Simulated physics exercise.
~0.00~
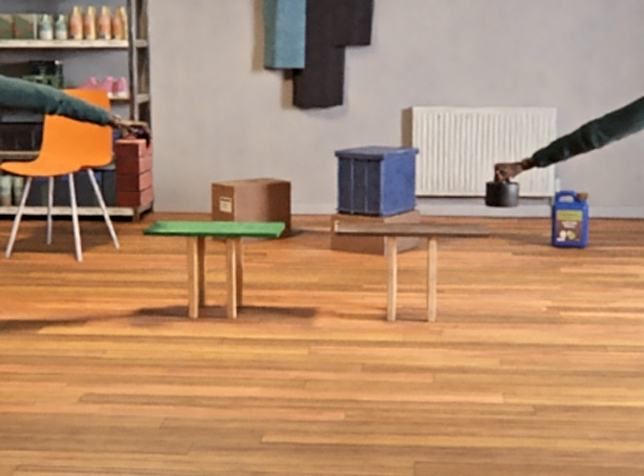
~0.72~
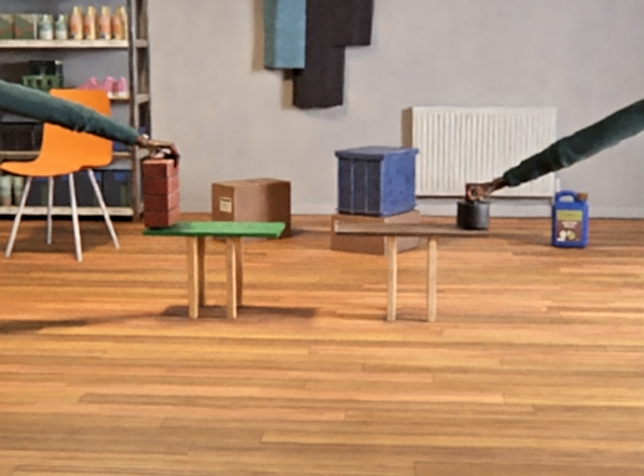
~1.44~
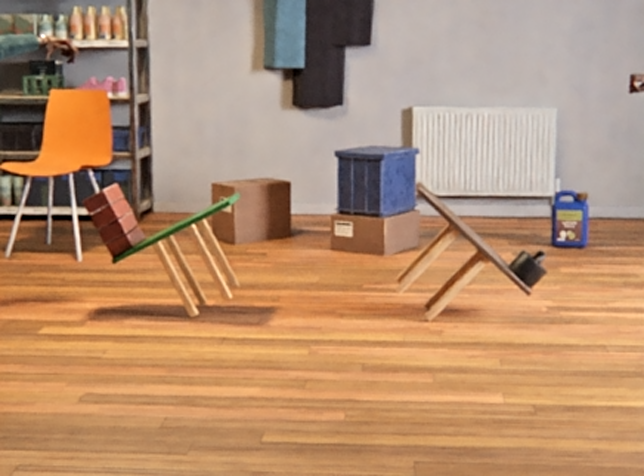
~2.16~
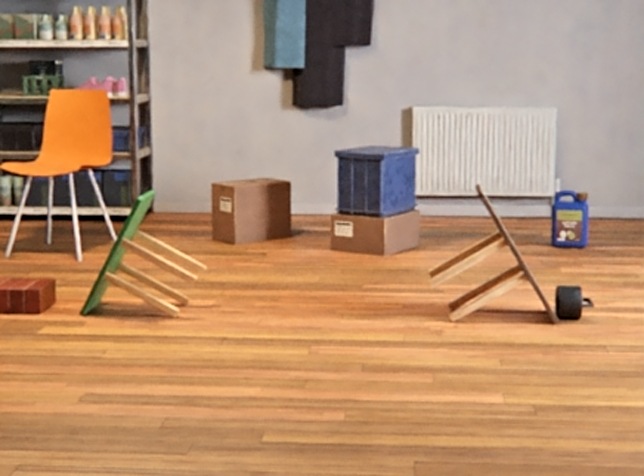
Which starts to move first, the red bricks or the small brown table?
The red bricks start to move first, as a hand sets them on the green stand. The small brown table only starts to tip afterwards.
